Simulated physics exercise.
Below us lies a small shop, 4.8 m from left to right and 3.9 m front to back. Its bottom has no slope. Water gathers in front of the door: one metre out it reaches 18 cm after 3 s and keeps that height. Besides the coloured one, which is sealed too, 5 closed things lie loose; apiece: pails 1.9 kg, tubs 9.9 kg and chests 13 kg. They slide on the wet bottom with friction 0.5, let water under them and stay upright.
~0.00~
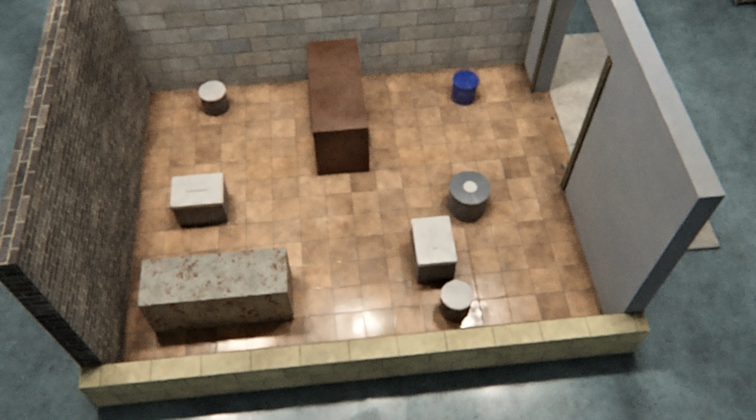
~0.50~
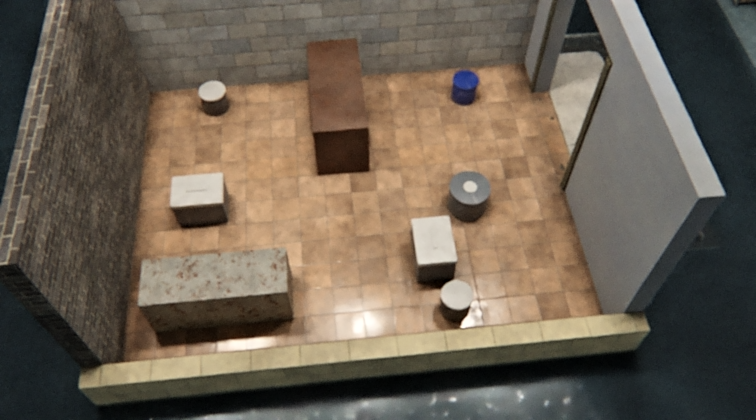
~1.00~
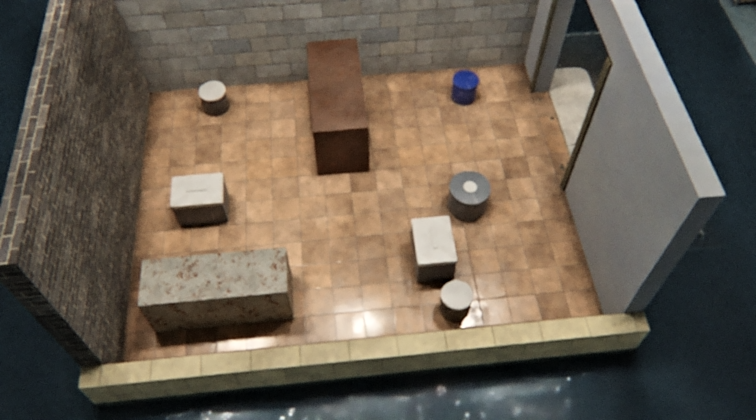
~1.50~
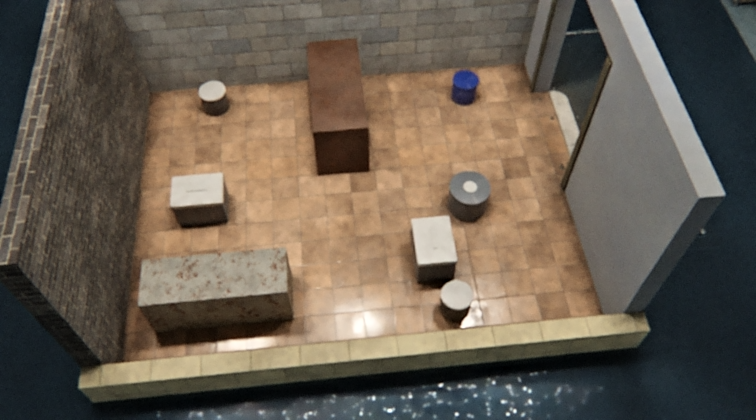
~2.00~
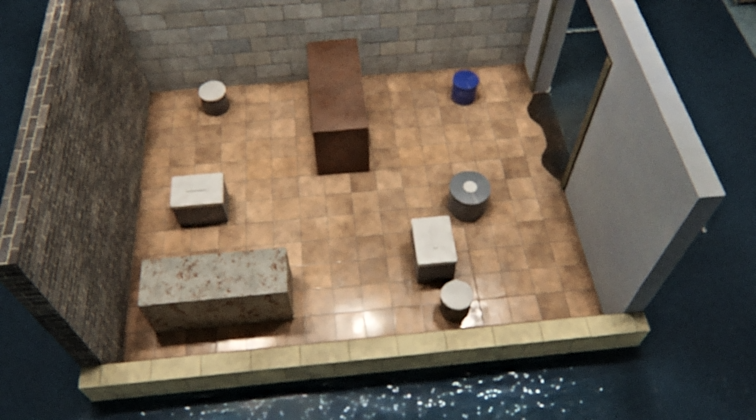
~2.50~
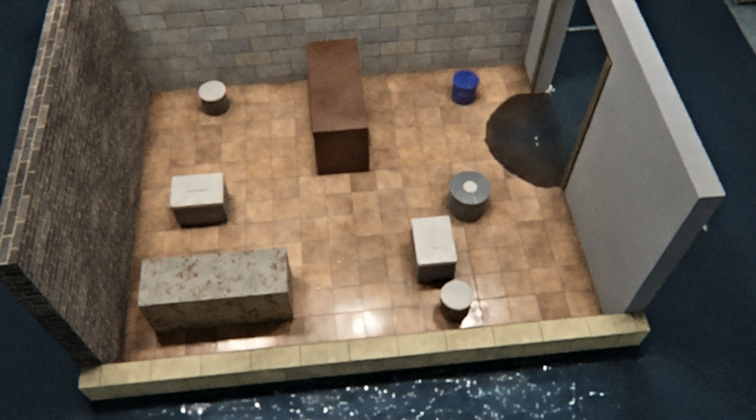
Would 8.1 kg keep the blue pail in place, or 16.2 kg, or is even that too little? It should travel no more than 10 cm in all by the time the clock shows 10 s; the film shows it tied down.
Verdict: Only the higher weight holds it.
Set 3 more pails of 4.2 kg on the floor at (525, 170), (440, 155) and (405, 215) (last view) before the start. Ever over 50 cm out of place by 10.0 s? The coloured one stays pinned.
In that order: Past it, more, more.
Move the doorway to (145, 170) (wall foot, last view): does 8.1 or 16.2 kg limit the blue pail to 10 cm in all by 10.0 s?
Then the smaller load will do.
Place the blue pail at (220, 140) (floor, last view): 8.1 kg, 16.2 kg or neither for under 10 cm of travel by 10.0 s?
Either load holds.
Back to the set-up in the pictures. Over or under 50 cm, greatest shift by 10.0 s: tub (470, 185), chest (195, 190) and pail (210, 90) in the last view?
In that order: Past it, less, less.
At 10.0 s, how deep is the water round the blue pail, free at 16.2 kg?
Roughly 10 cm.
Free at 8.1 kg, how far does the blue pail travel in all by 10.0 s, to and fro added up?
Some 250 cm in all.
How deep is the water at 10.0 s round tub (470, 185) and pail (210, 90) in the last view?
About 8 and 5 cm.
After 3.5 s the blue pail would be 0 cm from its start with 8.1 kg and 0 cm from its start with 16.2 kg; 3 cm of water round it then.
After 4.5 s the blue pail would be 15 cm from its start with 8.1 kg and 0 cm from its start with 16.2 kg; 6 cm of water round it then.
After 7.0 s the blue pail would be 48 cm from its start with 8.1 kg and 0 cm from its start with 16.2 kg; 11 cm of water round it then.
After 10.0 s the blue pail would be 30 cm from its start with 8.1 kg and 0 cm from its start with 16.2 kg; 10 cm of water round it then.
